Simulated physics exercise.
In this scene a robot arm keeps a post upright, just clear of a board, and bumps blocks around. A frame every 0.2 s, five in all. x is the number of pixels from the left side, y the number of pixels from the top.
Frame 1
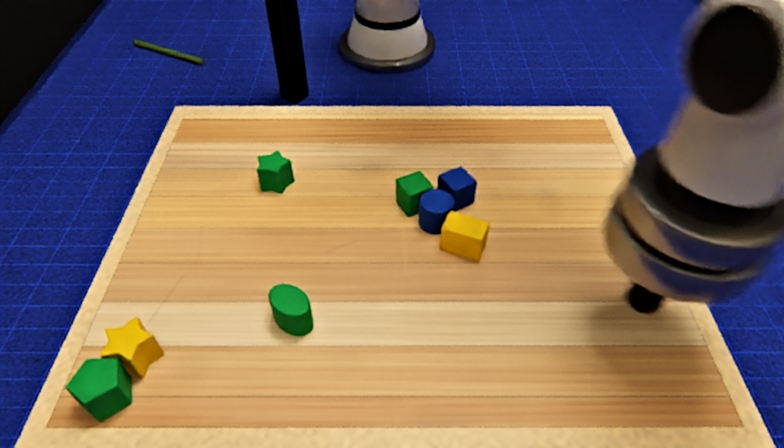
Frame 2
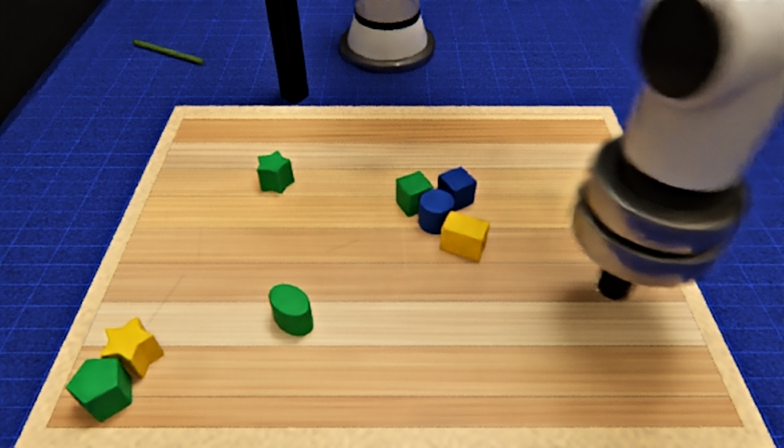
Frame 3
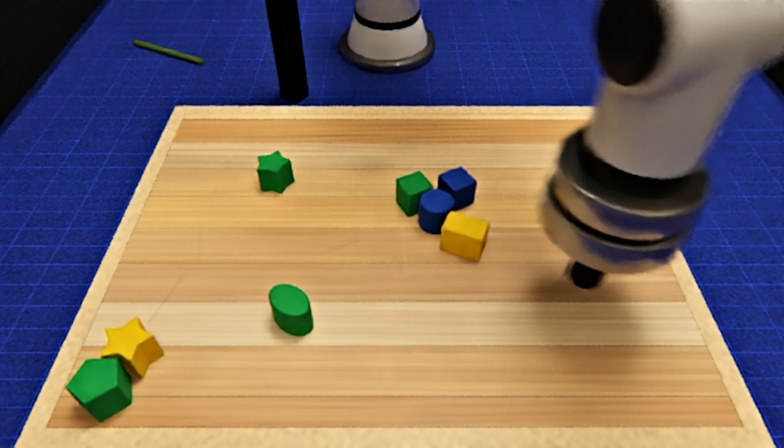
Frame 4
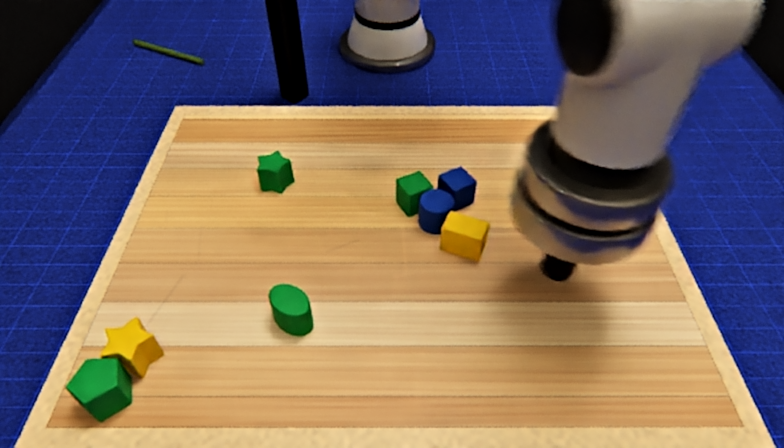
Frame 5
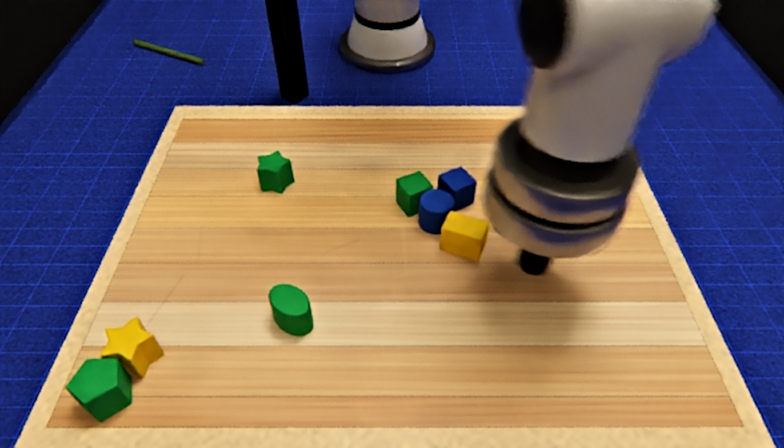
Robot arm with a short dark tip moving steadily left over a wooden board, while green, blue and yellow blocks stay still.
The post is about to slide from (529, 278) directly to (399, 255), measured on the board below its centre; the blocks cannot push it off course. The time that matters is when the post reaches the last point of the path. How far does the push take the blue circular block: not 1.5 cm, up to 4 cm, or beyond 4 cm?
Middling, 1.5 to 4 cm.
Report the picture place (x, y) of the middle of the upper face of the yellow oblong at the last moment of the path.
Pixel (435, 212).
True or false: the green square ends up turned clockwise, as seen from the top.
This is false.
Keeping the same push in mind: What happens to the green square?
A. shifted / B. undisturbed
The answer is A.
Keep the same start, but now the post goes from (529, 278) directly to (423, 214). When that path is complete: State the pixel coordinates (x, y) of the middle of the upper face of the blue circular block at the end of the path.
At (395, 184).
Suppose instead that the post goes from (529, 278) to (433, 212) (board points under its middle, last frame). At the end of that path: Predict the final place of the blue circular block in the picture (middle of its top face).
It is going to be at (403, 191).
What follows on the original path. One third of the way, post at (487, 255); blue circular block at (436, 198); yellow oblong at (462, 222).
Two thirds of the way, post at (442, 247); green square at (406, 175), turned 25° anticlockwise; blue circular block at (434, 186); blue square at (460, 174); yellow oblong at (444, 213), turned 70° clockwise.
At the end, post at (399, 240); green square at (406, 174), turned 35° anticlockwise; blue circular block at (434, 184); blue square at (461, 173); yellow oblong at (435, 212), turned 90° clockwise.
